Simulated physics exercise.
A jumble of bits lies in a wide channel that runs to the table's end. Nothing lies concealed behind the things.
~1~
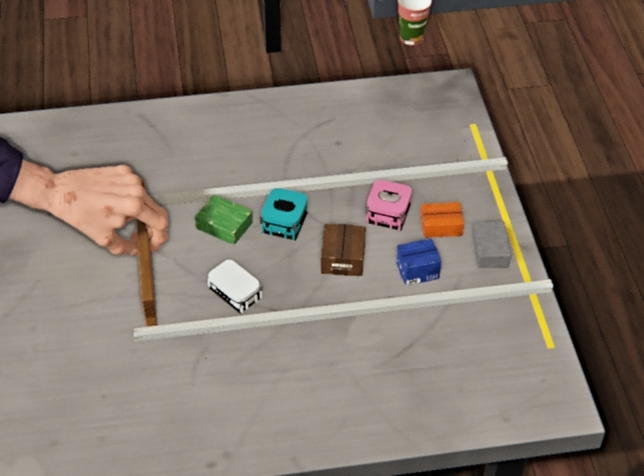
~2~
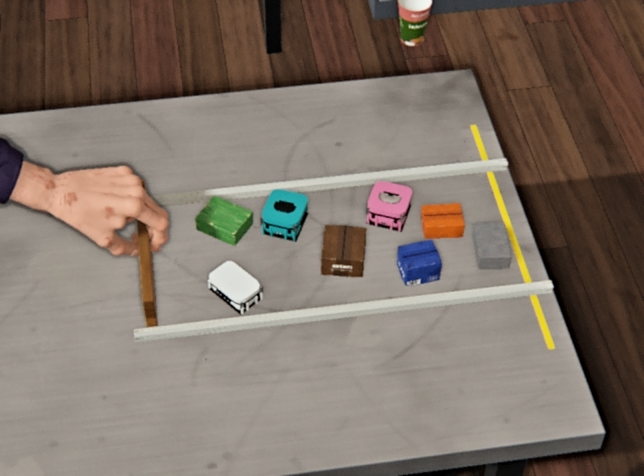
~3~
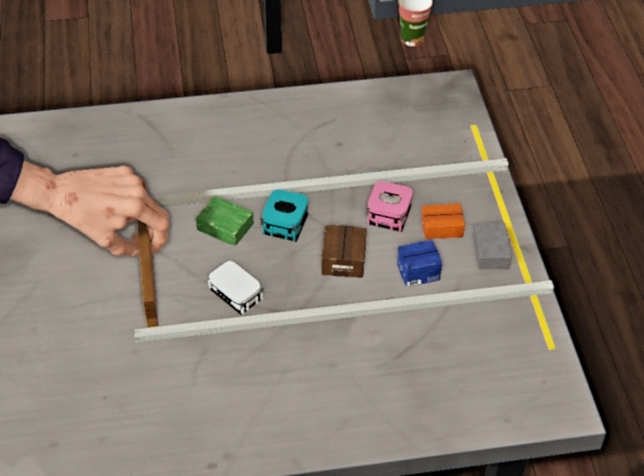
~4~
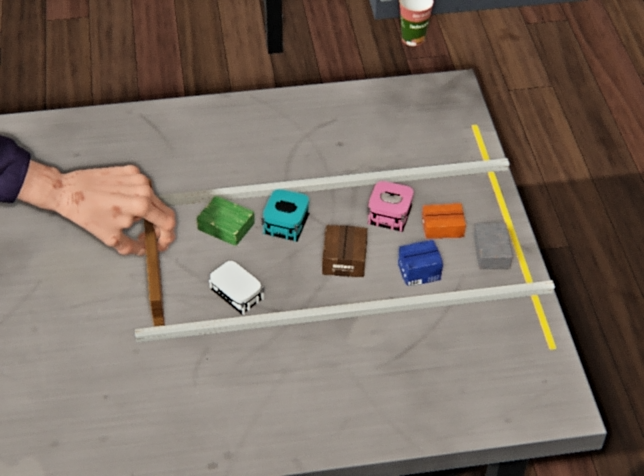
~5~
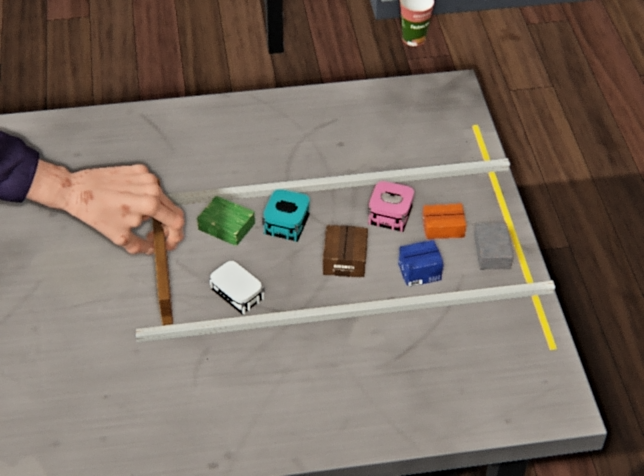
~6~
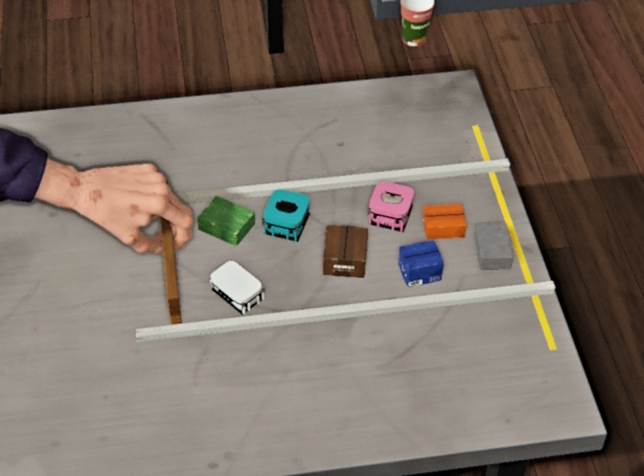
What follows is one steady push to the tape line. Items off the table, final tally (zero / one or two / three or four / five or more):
Dropped off the end are no fewer than five.
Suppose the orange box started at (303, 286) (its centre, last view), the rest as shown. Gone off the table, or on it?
Note: From that start it slides off.
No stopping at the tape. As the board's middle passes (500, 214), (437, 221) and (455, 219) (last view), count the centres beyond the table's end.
First 5, then 1, then 2.
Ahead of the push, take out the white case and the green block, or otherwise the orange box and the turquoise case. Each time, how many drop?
Result: 3, then 4.
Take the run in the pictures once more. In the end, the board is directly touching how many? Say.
The answer is 3.
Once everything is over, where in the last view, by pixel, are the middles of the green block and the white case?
They end up close to (518, 177) and (540, 260).
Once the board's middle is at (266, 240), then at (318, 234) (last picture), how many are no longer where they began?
Counts: 4 and 6.
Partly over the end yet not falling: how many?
I'd say 3 of them.
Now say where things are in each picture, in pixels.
The first picture shows grey block (491, 245); orange box (442, 220); blue box (419, 262); board (145, 252); tape (509, 227).
The second picture shows orange box (442, 221); green block (225, 221).
The third picture shows blue box (420, 263); board (146, 253).
The fourth picture shows grey block (493, 246); white case (236, 288).
The fifth picture shows orange box (444, 221); brown box (345, 251).
The sixth picture shows grey block (494, 246); orange box (444, 221); blue box (421, 263); board (170, 250); tape (511, 228).
A little later, none off yet; grey block at rest near (494, 246); orange box at rest near (444, 221); blue box at rest near (421, 263).
Next, none off yet; grey block shifted a little near (516, 252); orange box shifted well along near (510, 216); blue box shifted about its own width near (464, 261).
When it is over, the number that fall off is five or more; down, turquoise case, pink case, blue box, orange box and grey block.
